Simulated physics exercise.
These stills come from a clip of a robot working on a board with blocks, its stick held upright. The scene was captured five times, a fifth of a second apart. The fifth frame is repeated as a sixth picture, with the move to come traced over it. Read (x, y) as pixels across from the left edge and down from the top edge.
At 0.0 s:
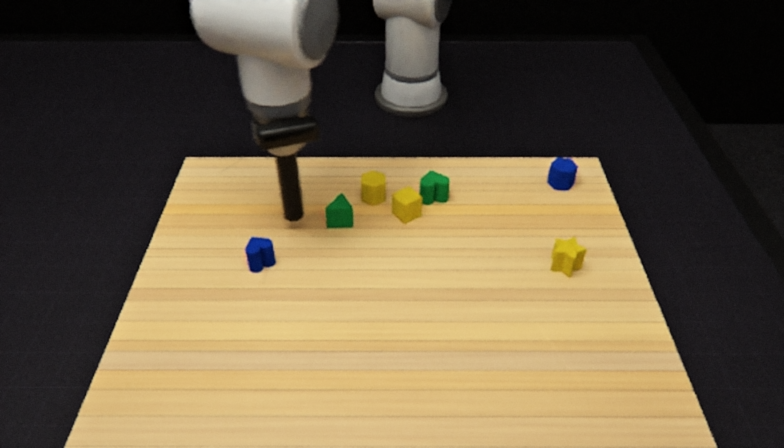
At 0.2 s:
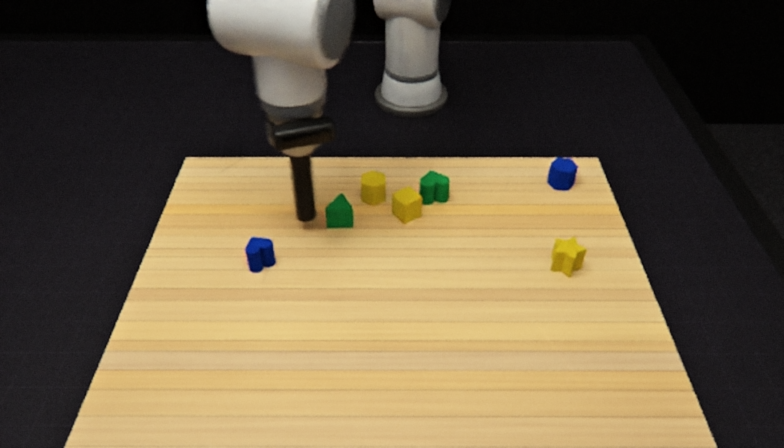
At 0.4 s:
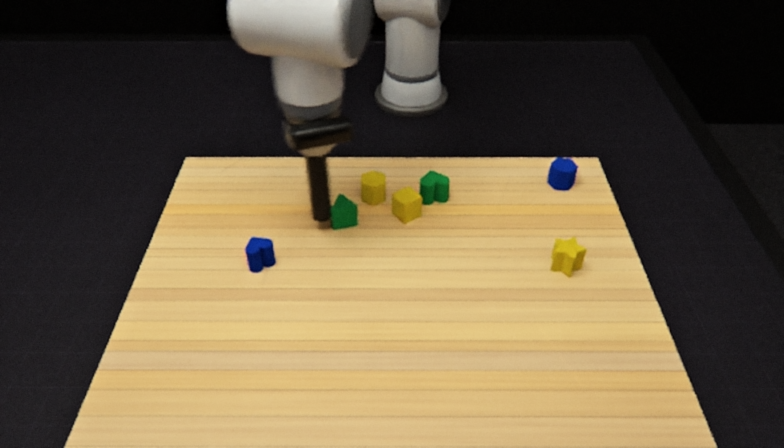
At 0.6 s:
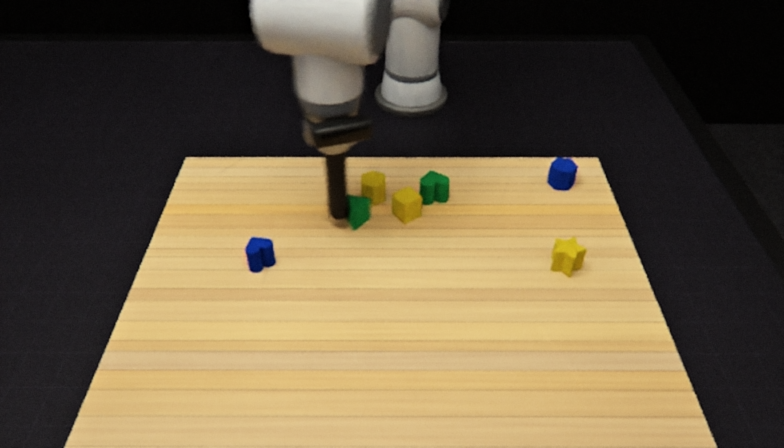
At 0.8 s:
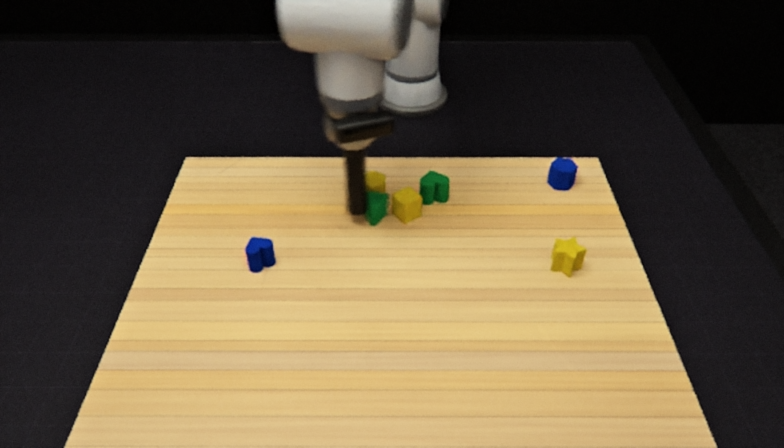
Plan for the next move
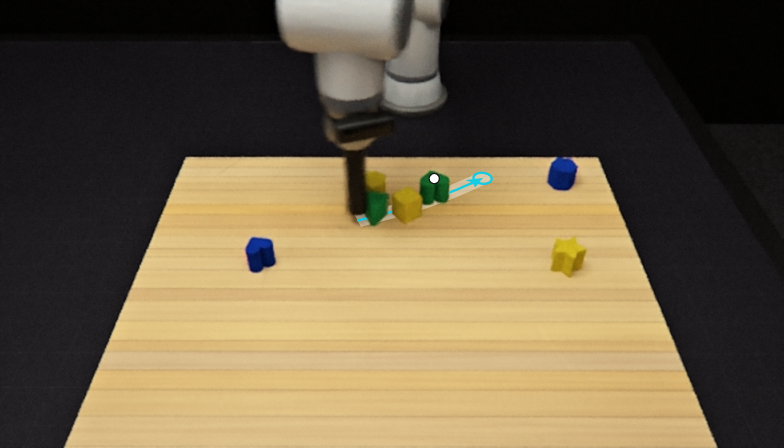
On a wooden board, a robot arm's stick moves right and pushes the green triangular block rightward.
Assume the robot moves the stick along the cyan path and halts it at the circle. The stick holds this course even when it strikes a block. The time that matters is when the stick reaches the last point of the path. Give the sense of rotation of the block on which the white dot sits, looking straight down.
Answer: Clockwise.
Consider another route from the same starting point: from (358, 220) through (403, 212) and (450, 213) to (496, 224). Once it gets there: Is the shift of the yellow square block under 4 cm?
No - that is not the case.
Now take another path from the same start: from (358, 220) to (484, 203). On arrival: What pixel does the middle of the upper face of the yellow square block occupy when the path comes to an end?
Somewhere near (507, 188).
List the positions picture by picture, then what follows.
The first frame shows tip of the stick at (294, 215), middles of tops, yellow hexagonal block at (373, 178), green triangular block at (340, 203), yellow square block at (407, 195), green heart at (434, 179).
The second frame shows stick at (307, 216), nothing pushed.
The third frame shows stick at (322, 216), green triangular block at (343, 203).
The fourth frame shows stick at (339, 214), green triangular block at (356, 201).
The fifth frame shows stick at (357, 210), yellow hexagonal block at (373, 178), green triangular block at (374, 197), yellow square block at (407, 195), green heart at (434, 179).
The line goes from (358, 220) via (425, 202), ending at (483, 178); the dot is on the green heart.
On the path given first. One third of the way, stick at (404, 197); green triangular block at (412, 178), turned 15° anticlockwise; yellow square block at (425, 193), turned 60° clockwise.
Two thirds of the way, stick at (446, 183); green triangular block at (417, 171), turned 75° anticlockwise; yellow square block at (438, 194), turned 95° clockwise; green heart at (467, 168), turned 20° clockwise.
At the end, stick at (484, 168); yellow hexagonal block unmoved; green triangular block at (417, 171), turned 75° anticlockwise; yellow square block at (438, 194), turned 95° clockwise; green heart at (505, 158), turned 70° clockwise.
